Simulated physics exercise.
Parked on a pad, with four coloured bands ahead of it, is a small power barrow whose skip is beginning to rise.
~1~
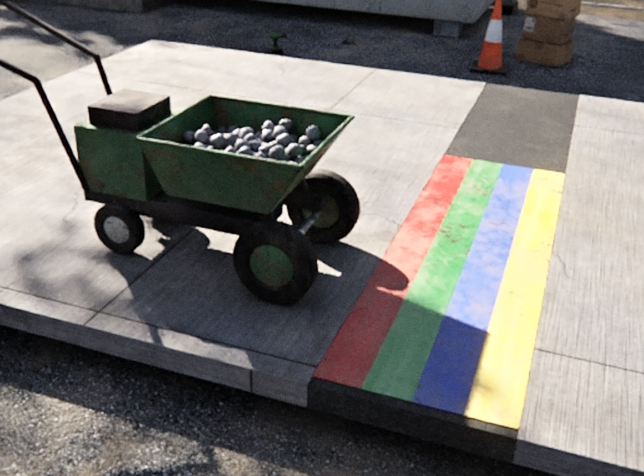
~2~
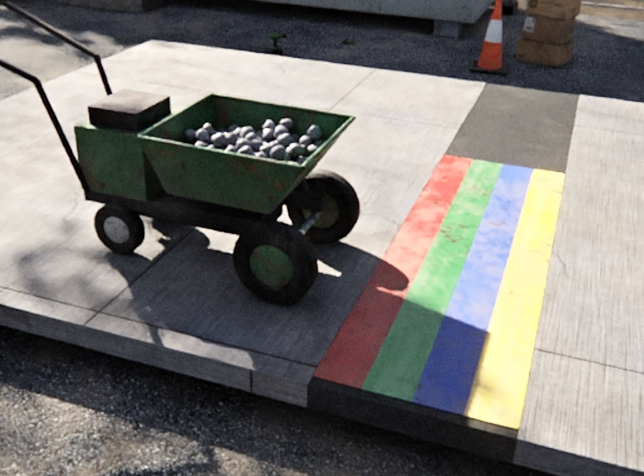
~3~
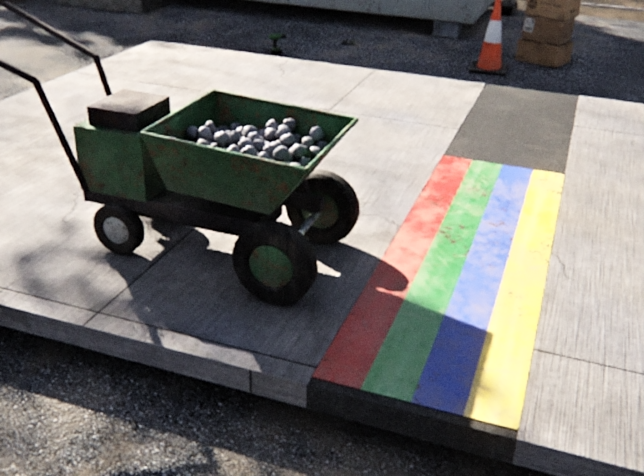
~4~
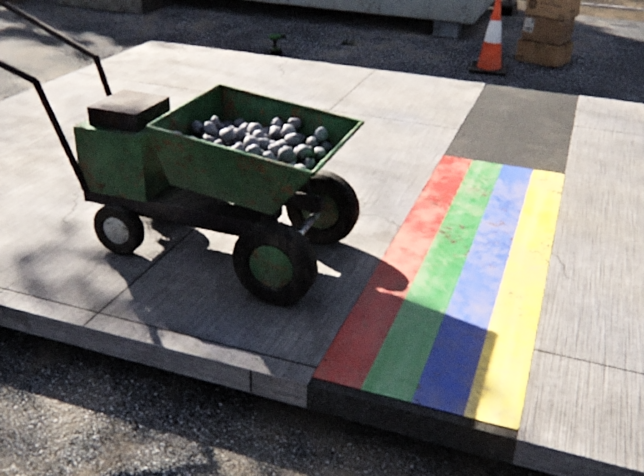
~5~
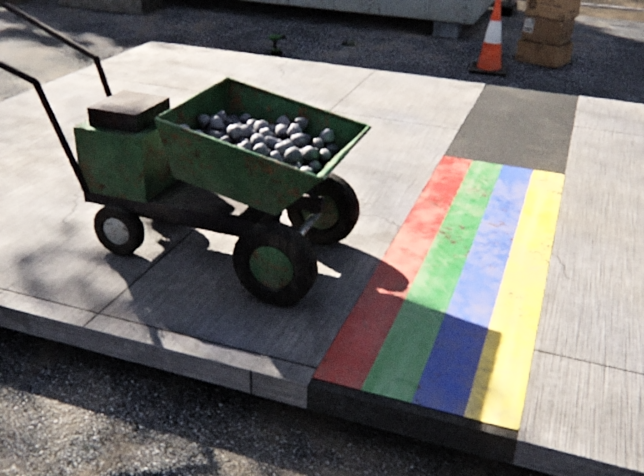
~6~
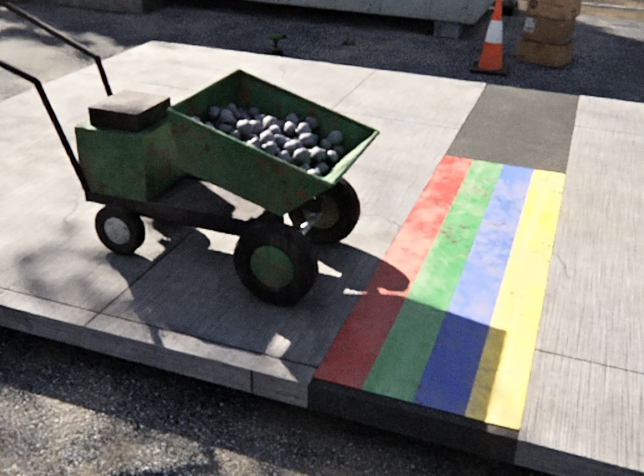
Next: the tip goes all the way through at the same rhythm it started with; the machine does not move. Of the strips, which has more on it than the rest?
I would say the green one.
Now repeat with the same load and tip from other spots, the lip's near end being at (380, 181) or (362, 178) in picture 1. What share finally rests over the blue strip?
First place: Around 20 per cent. Second place: Around 40 per cent.
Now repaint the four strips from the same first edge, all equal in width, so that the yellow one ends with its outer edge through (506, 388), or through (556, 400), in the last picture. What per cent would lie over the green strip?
40 and 50 in a hundred.
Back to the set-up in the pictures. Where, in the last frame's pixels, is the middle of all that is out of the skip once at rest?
(445, 296).
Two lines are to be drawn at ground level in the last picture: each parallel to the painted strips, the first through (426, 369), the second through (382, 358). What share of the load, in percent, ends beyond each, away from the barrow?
That's 40 in a hundred for the first and 80 in a hundred for the second.
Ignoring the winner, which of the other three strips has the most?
Second: The blue strip.
Shortly afterwards, skip tipped steeply; the whole lot in the skip.
Next, skip tipped right over; the bulk in the skip; only a few over the red strip; a little over the green strip; only a few over the blue strip.
Some moments later, skip tipped right over; a little in the skip; a little over the red strip; near a third over the green strip; near a quarter over the blue strip; a little over the yellow strip; only a few off the paint.
In the end, skip tipped right over; a little in the skip; a little over the red strip; near a third over the green strip; near a quarter over the blue strip; a little over the yellow strip; only a few off the paint.
